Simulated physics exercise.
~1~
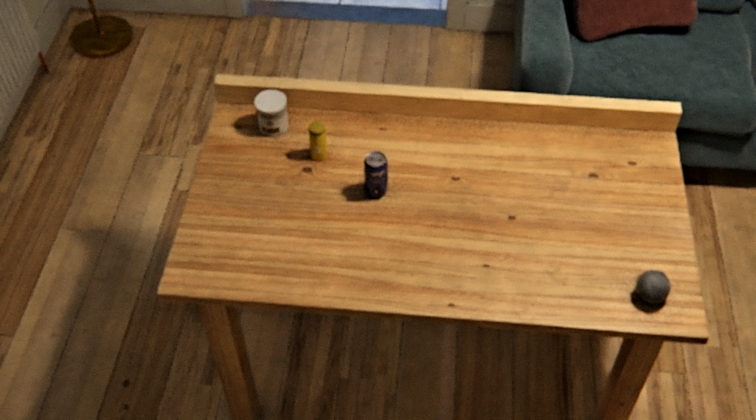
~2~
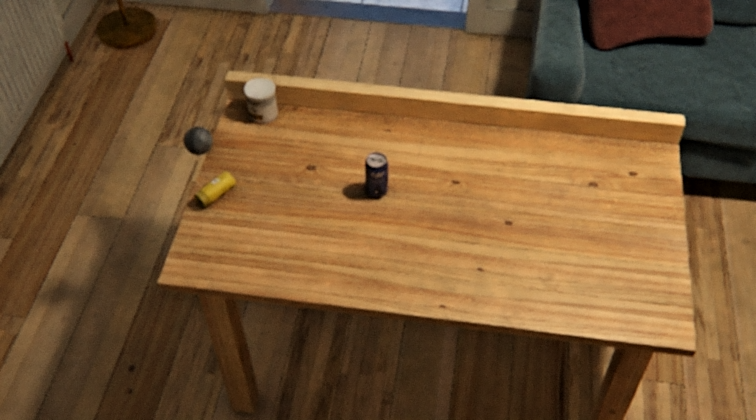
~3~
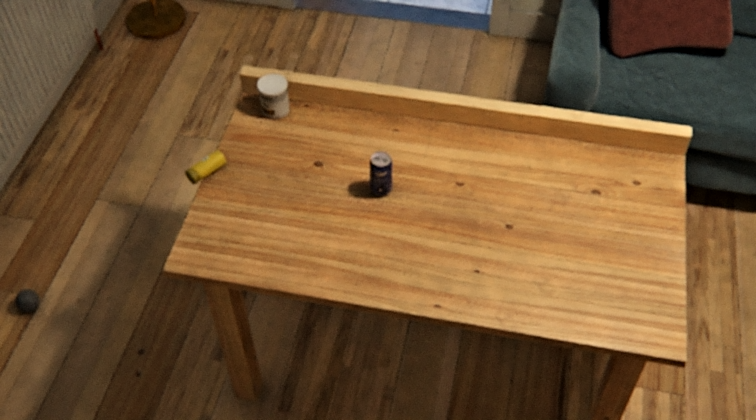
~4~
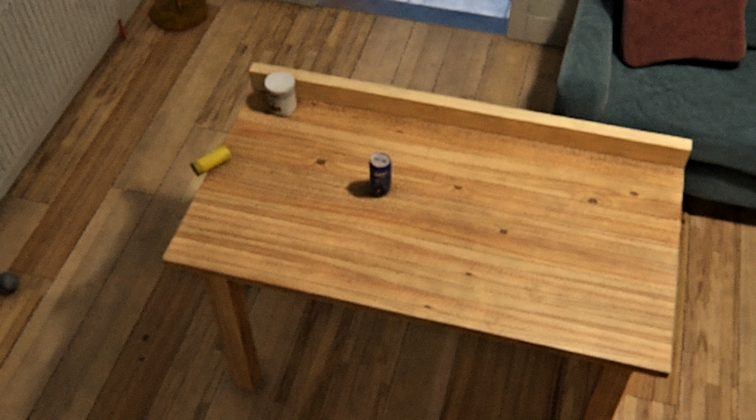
A grey ball sits near the right front corner of a pale wooden table, seen from above in a wood-floored room with a teal sofa behind. Toward the left stand a white tin by the raised back strip, a yellow shaker, and a dark blue can. The ball crosses to the left edge, and the shaker topples and shifts left while the tin moves slightly. The ball drops to the floor and rolls away left. Finally, the shaker lies on its side at the table's left edge, with the tin and the unmoved can still upright.
